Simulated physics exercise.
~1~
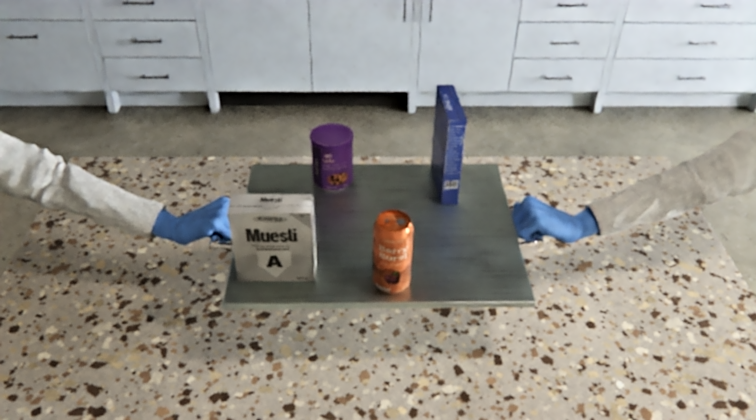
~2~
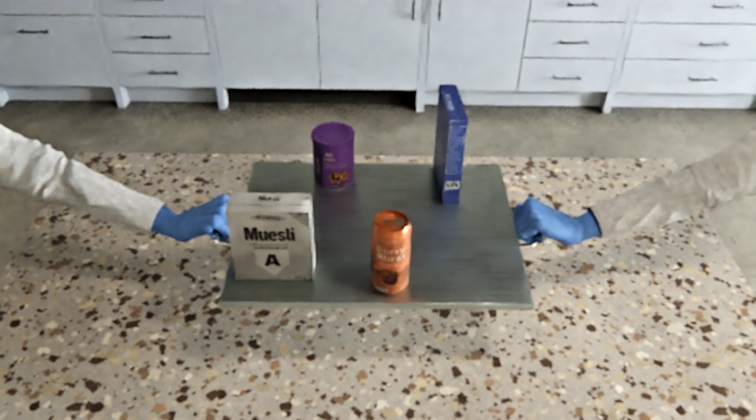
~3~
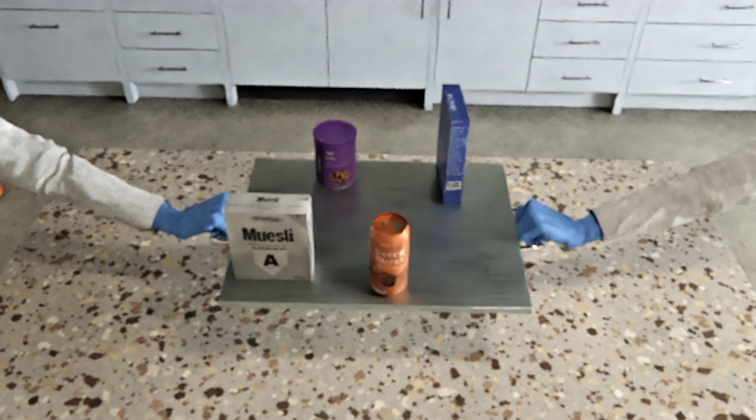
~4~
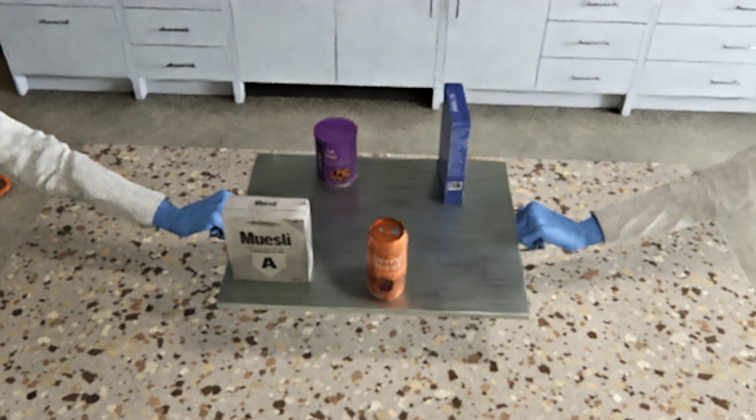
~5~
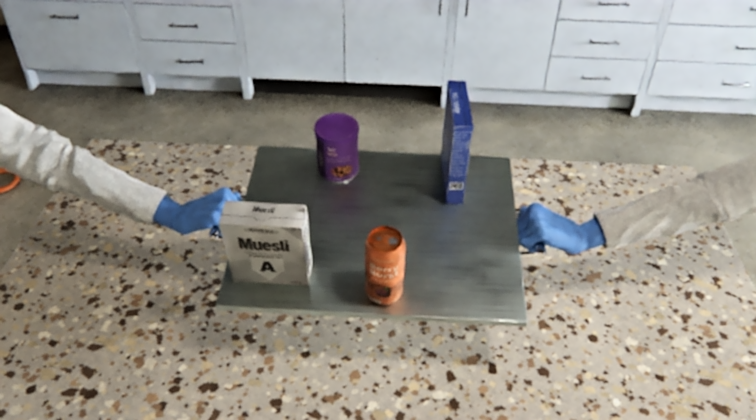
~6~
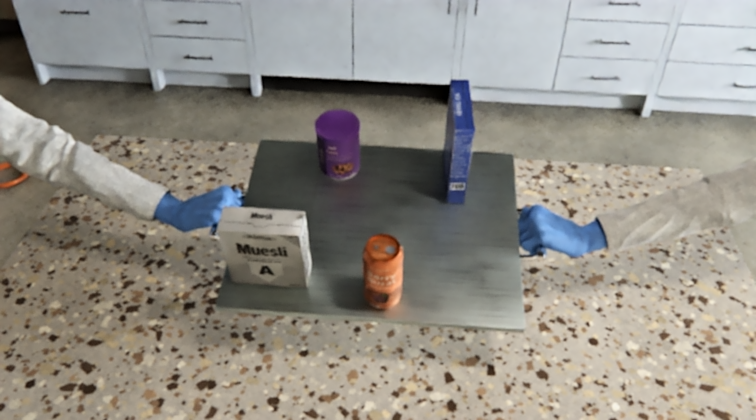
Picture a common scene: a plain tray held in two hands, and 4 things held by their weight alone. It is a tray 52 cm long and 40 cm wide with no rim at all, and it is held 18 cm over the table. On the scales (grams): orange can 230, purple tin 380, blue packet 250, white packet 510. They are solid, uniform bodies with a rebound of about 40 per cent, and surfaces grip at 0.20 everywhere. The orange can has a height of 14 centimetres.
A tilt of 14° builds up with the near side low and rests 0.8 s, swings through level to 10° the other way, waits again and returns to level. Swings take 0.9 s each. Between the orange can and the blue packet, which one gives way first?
Of the two named, the former.
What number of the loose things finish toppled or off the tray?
Total: 4.
Then, 1.30 s on from there, tray tilted 12°, near edge down; orange can, purple tin, blue packet and white packet now off the tray.
Then, 2.20 s on from there, tray tilted 10°, far edge down.
In the end, off the tray, orange can, purple tin, blue packet and white packet. Orange can went 0.52 s after the last picture; blue packet went 1.22 s after the last picture.
